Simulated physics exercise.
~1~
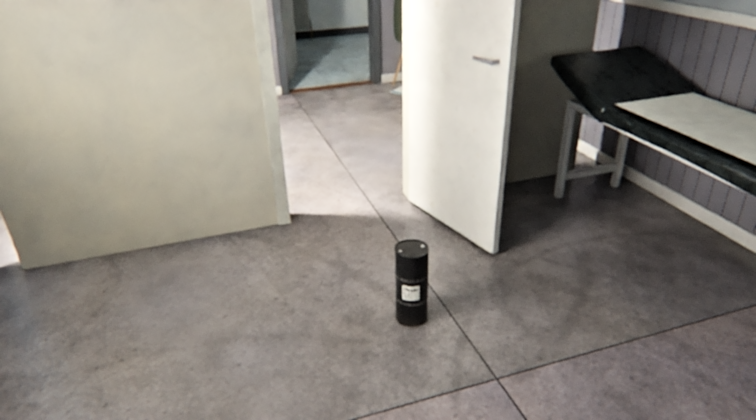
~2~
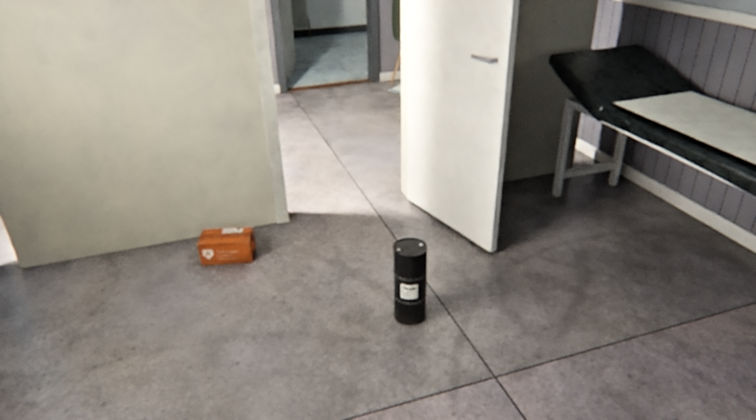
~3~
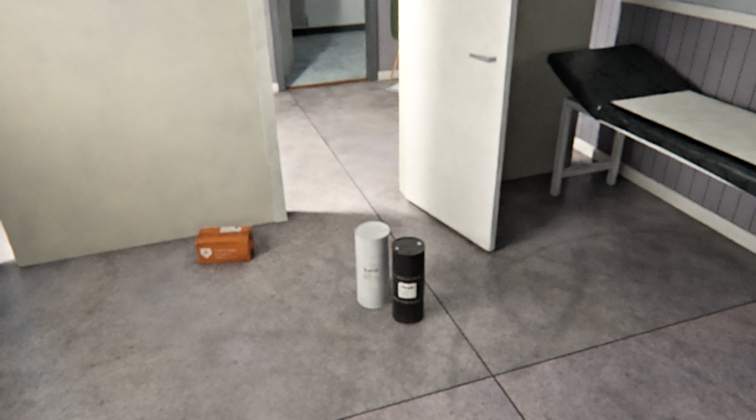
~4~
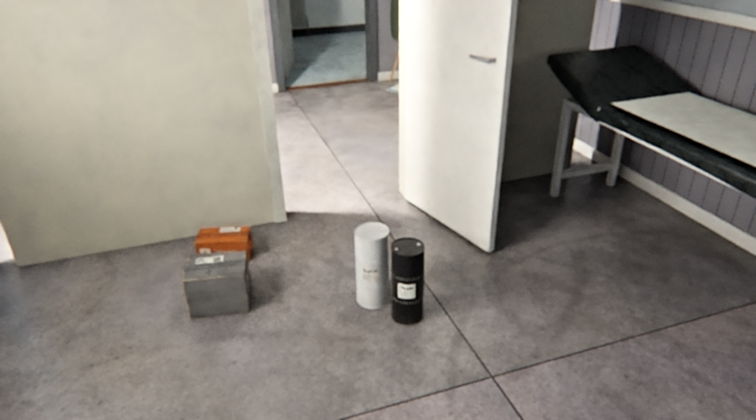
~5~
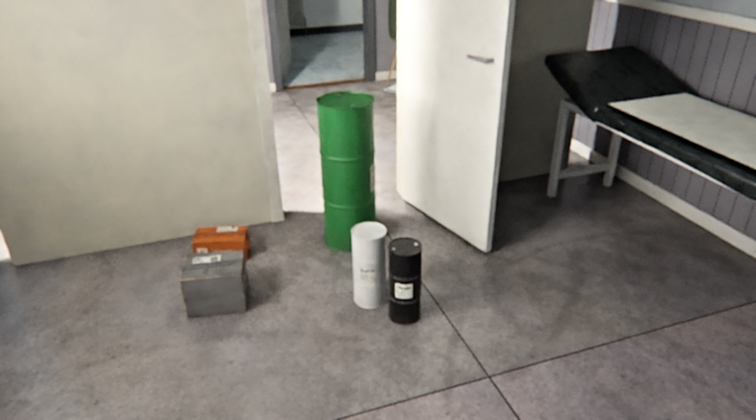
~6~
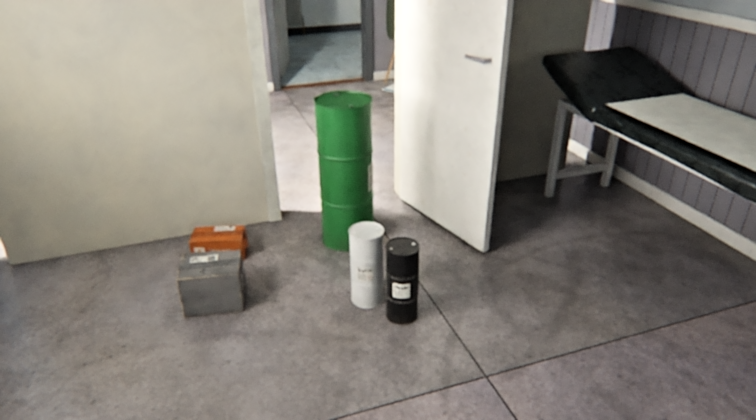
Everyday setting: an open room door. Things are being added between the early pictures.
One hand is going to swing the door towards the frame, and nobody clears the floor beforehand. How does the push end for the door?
The door comes to a stop before the frame.
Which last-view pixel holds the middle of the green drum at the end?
The object finishes roughly at pixel (333, 171).
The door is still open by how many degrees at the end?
Some 45°.
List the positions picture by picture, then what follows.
The first picture shows door wide open and still.
The second picture shows door wide open and still; black canister (410, 282); orange parcel (227, 246).
The third picture shows door wide open and still; white canister (373, 265).
The fourth picture shows door wide open and still; black canister (408, 282); orange parcel (225, 245).
The fifth picture shows door wide open and still; grey parcel (216, 283); white canister (370, 266).
The sixth picture shows door wide open and still; green drum (346, 173); black canister (402, 282).
Then, 0.60 s after the last picture, door 87° open.
Then, 0.90 s after the last picture, door 68° open.
Then, 1.20 s after the last picture, door 50° open; green drum slid a little near (340, 172).
At rest, door 45° open; all 5 in place. Seen from the same camera at the end, green drum near (333, 171).
